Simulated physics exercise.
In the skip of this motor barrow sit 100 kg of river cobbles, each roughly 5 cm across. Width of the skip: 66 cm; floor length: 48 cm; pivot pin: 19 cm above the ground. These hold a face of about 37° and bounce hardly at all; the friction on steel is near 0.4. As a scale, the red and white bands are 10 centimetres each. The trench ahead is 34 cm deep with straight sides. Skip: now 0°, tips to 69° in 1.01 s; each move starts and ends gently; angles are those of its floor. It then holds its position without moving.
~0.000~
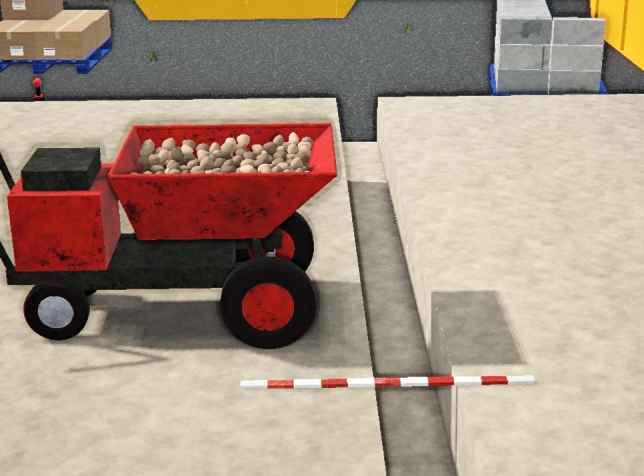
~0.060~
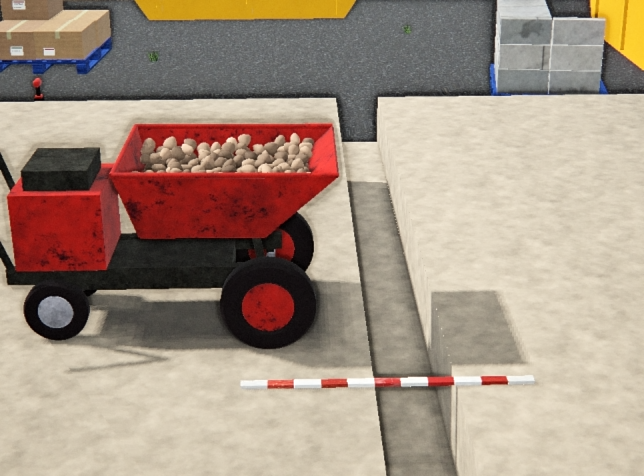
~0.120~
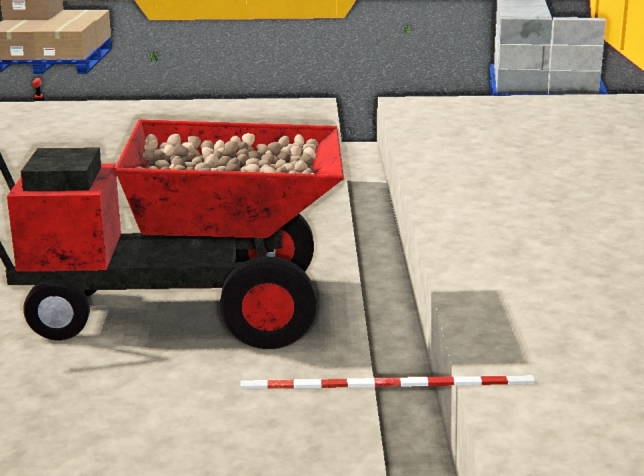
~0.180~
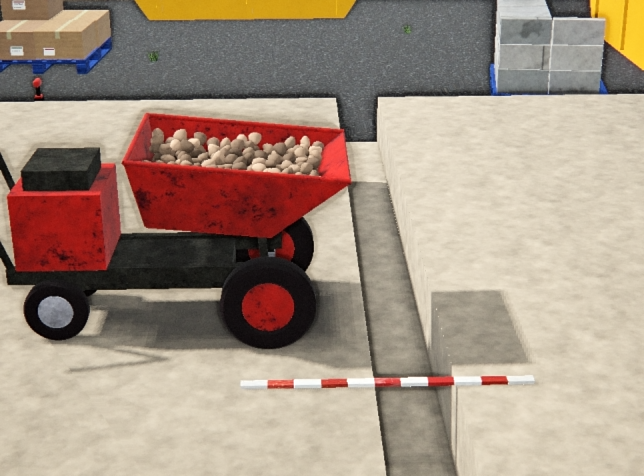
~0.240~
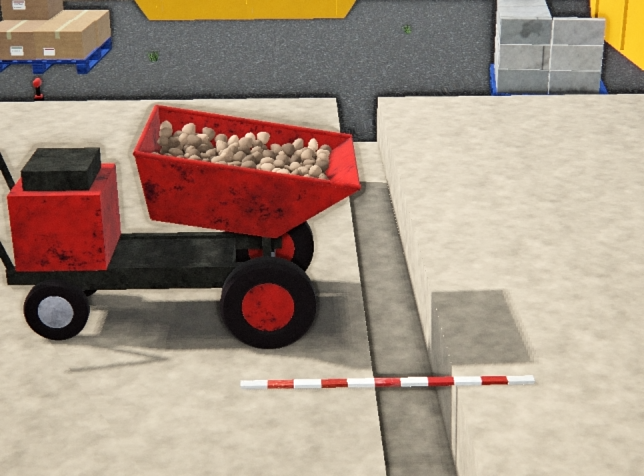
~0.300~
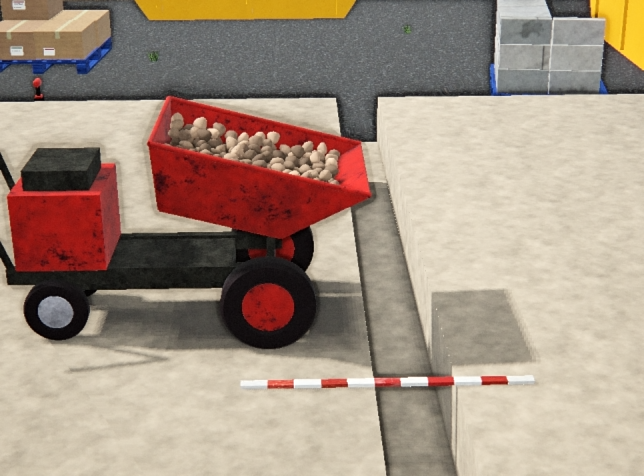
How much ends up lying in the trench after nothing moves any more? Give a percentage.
A share of about 37 per cent.
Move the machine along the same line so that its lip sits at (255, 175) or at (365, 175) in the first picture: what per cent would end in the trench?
About 100 and 5 per cent.
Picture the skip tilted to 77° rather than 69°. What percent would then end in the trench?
Then roughly 45 percent.
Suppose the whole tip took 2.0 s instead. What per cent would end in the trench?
About 40 percent, I'd say.
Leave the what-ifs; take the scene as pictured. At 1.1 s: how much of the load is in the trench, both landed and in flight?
Roughly 10% by that time.
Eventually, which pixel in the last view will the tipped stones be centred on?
Their centre sits close to (464, 307).
After 0.8 s the floor is at 58°; 100 % in the skip; the foremost stones are at (406, 255).
After 1.1 s the floor is at 69°; 61 % in the skip, 8 % in the trench, 31 % past the trench; the foremost stones are at (502, 300).
After 1.5 s the floor is at 69°; 16 % in the skip, 20 % in the trench, 64 % past the trench; the foremost stones are at (617, 309).
After 3.4 s the floor is at 69°; 0 % in the skip, 37 % in the trench, 63 % past the trench; the foremost stones are past the picture's edge.
